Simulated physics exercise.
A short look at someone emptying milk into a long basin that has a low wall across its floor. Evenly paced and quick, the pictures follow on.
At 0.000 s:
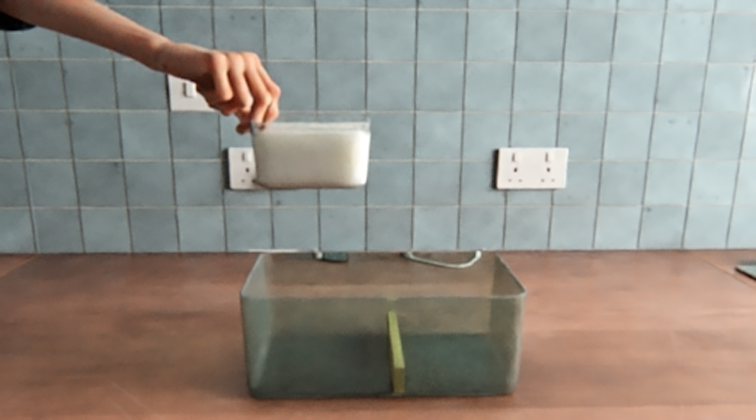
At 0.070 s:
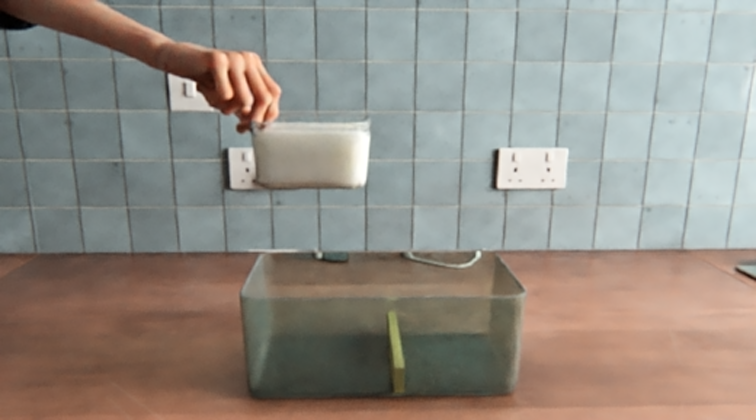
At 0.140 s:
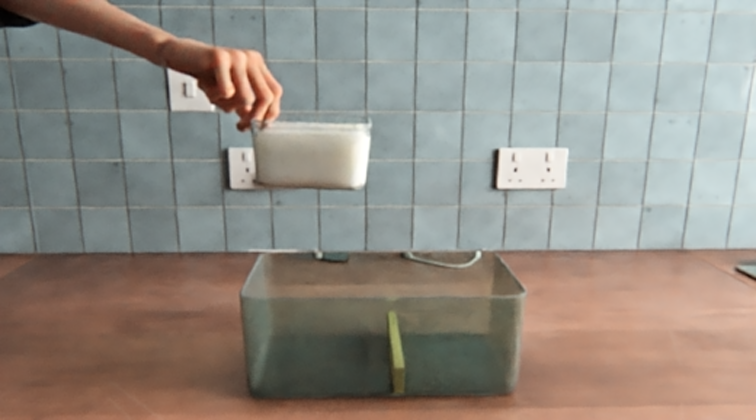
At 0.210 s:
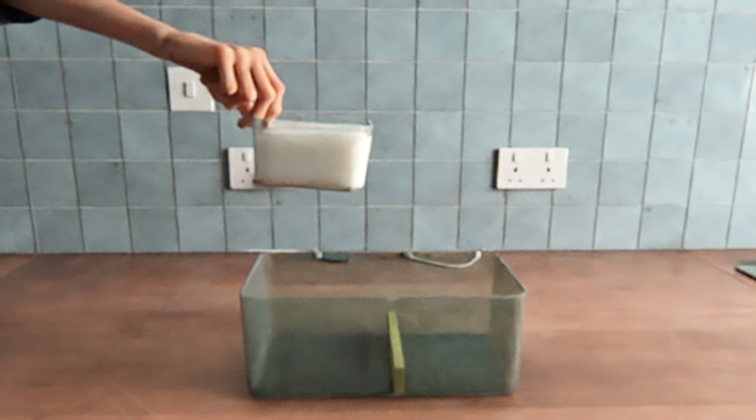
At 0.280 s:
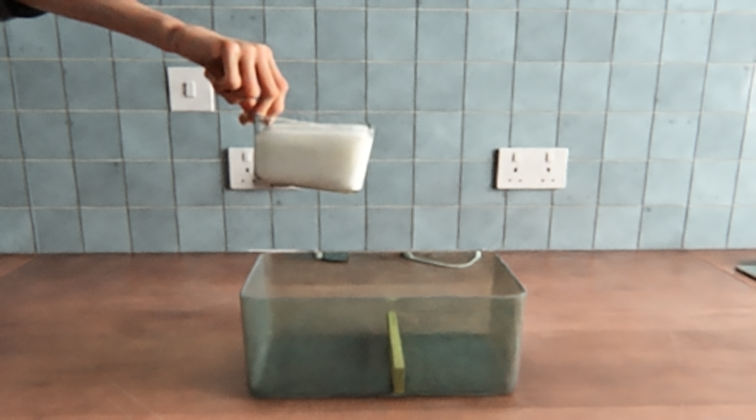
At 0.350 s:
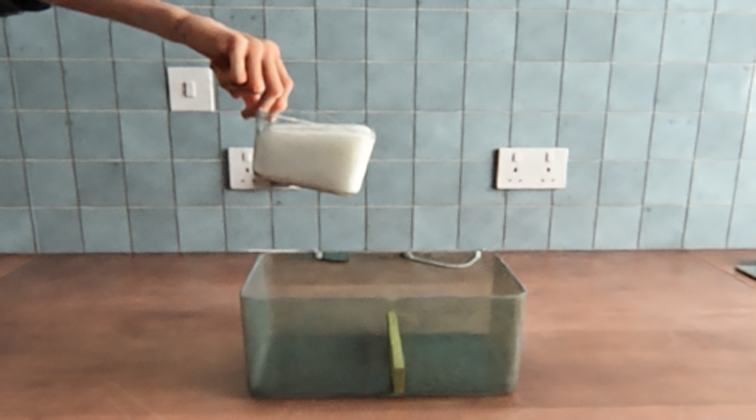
A hand reaching in from the upper left holds a small clear container of white milk above a long, see-through greenish basin with a low yellow-green wall across its floor. The basin sits on a brown wooden surface, viewed straight on before blue-grey tiles with white sockets and a switch. The container stays almost level, then the hand tilts it slightly down to the right, while the camera remains still.
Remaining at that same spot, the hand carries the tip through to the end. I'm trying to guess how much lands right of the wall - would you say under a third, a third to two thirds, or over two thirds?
Higher than two thirds.
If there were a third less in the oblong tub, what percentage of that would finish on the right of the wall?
Best guess: Around 75 %.
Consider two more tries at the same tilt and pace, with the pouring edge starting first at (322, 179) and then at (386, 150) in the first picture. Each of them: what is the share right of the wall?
One after the other: 25 %, 90 %.
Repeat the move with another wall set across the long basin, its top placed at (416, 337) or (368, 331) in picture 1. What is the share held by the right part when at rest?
About 60 and 95 per cent.
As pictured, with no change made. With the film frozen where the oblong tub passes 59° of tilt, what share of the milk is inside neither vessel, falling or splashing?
30 %.
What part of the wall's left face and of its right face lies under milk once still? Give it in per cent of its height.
On the left it's around 20 per cent; on the right, 90 per cent.
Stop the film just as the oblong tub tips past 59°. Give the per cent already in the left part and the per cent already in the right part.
On the left 0 %, on the right 20 %.
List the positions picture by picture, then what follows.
Tilt 0°; pouring edge (368, 121); surface from (261, 129) to (366, 129); the long basin's rim runs from (251, 274) to (510, 272); the wall's top is at (395, 337), in the first picture.
Tilt 1°; pouring edge (369, 121); surface from (262, 128) to (367, 129), in the second picture.
Tilt 2°; pouring edge (369, 123); surface from (262, 128) to (367, 130), in the third picture.
Tilt 4°; pouring edge (370, 125); surface from (262, 128) to (367, 129), in the fourth picture.
Tilt 8°; pouring edge (372, 129); surface from (264, 129) to (370, 130), in the fifth picture.
Tilt 12°; pouring edge (373, 133); surface from (265, 129) to (372, 130), in the sixth picture.
A moment on, the oblong tub is tipped part way and 50 per cent is still to pour, 1 is left of the wall and 19 right of it.
Next, the oblong tub is tipped on its side and 11 per cent is still to pour, 9 is left of the wall and 72 right of it.
Then the oblong tub is tipped right over and 0 per cent is still to pour, 19 is left of the wall and 78 right of it.
Later the oblong tub is tipped right over and 0 per cent is still to pour, 20 is left of the wall and 79 right of it.
At rest 20 per cent lies left of the wall, 79 right of it and 1 outside.
